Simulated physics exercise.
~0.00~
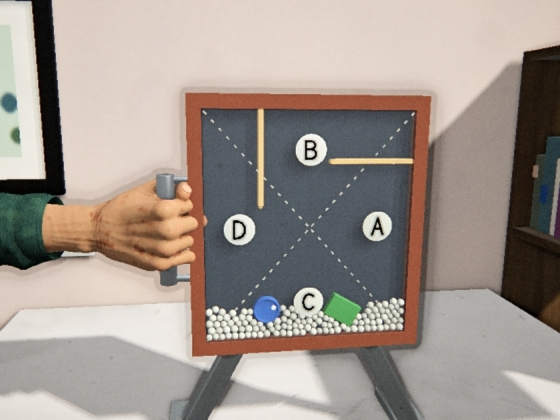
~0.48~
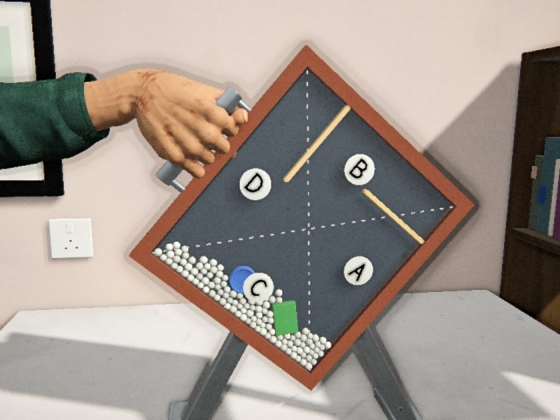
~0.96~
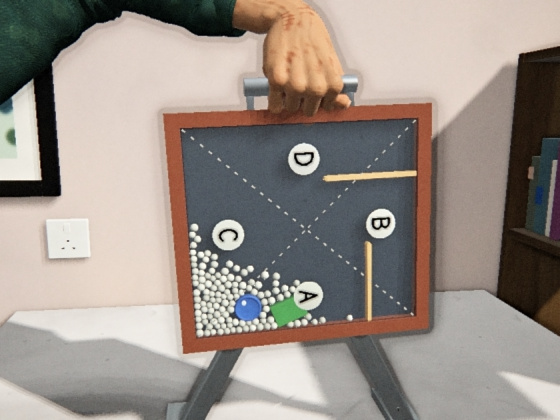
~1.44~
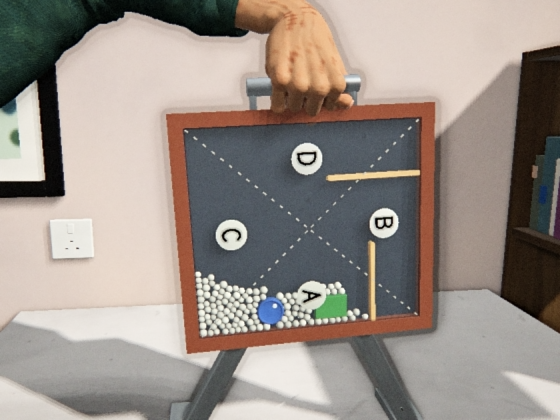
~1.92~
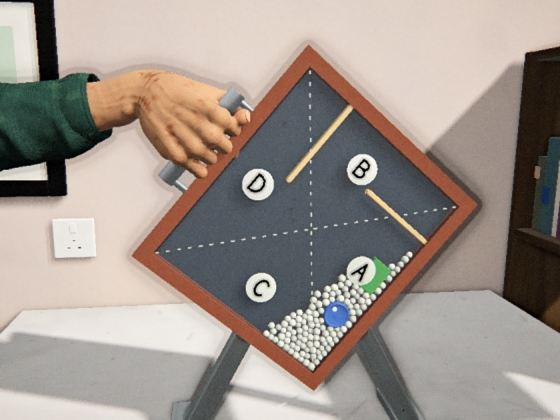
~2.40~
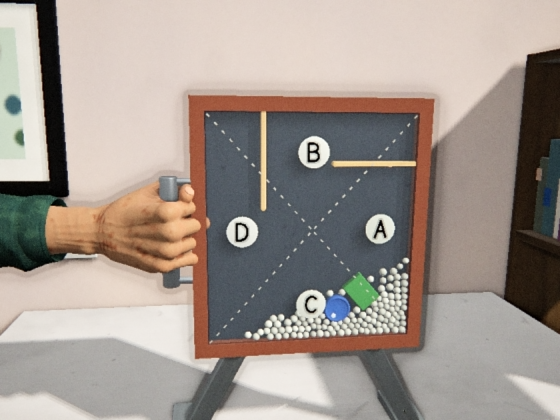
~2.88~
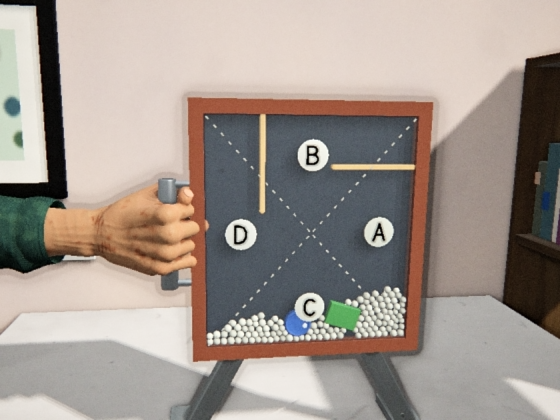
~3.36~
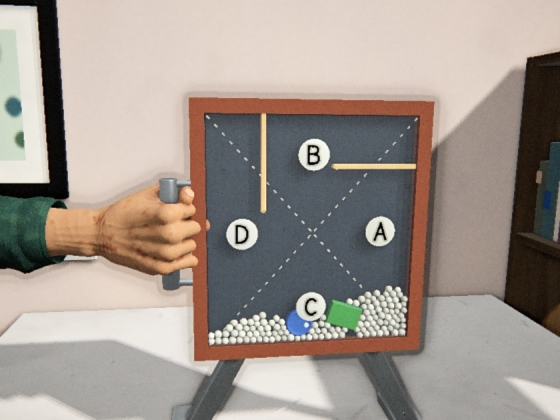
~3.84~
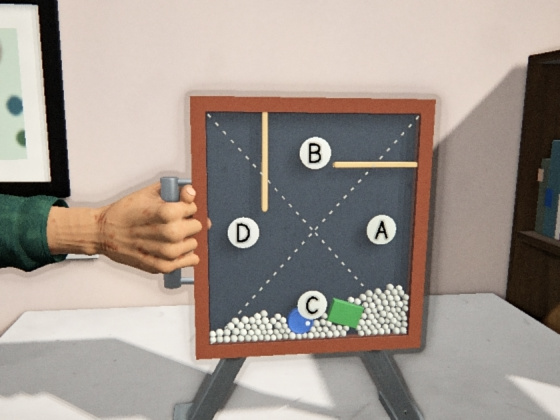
To begin with, a hand grips the handle on the left of a square, red-framed case, where small white balls, a blue disc and a green block lie along the bottom by wedge C. The hand turns the case clockwise a quarter turn, and the balls end up heaped in the lower left corner. While it is held there, they spread rightward along the bottom, the disc and block among them. The hand then swings the case back counterclockwise to level, piling the balls at the lower right. They slump leftward and settle, still deeper on the right, with both coloured pieces in C.
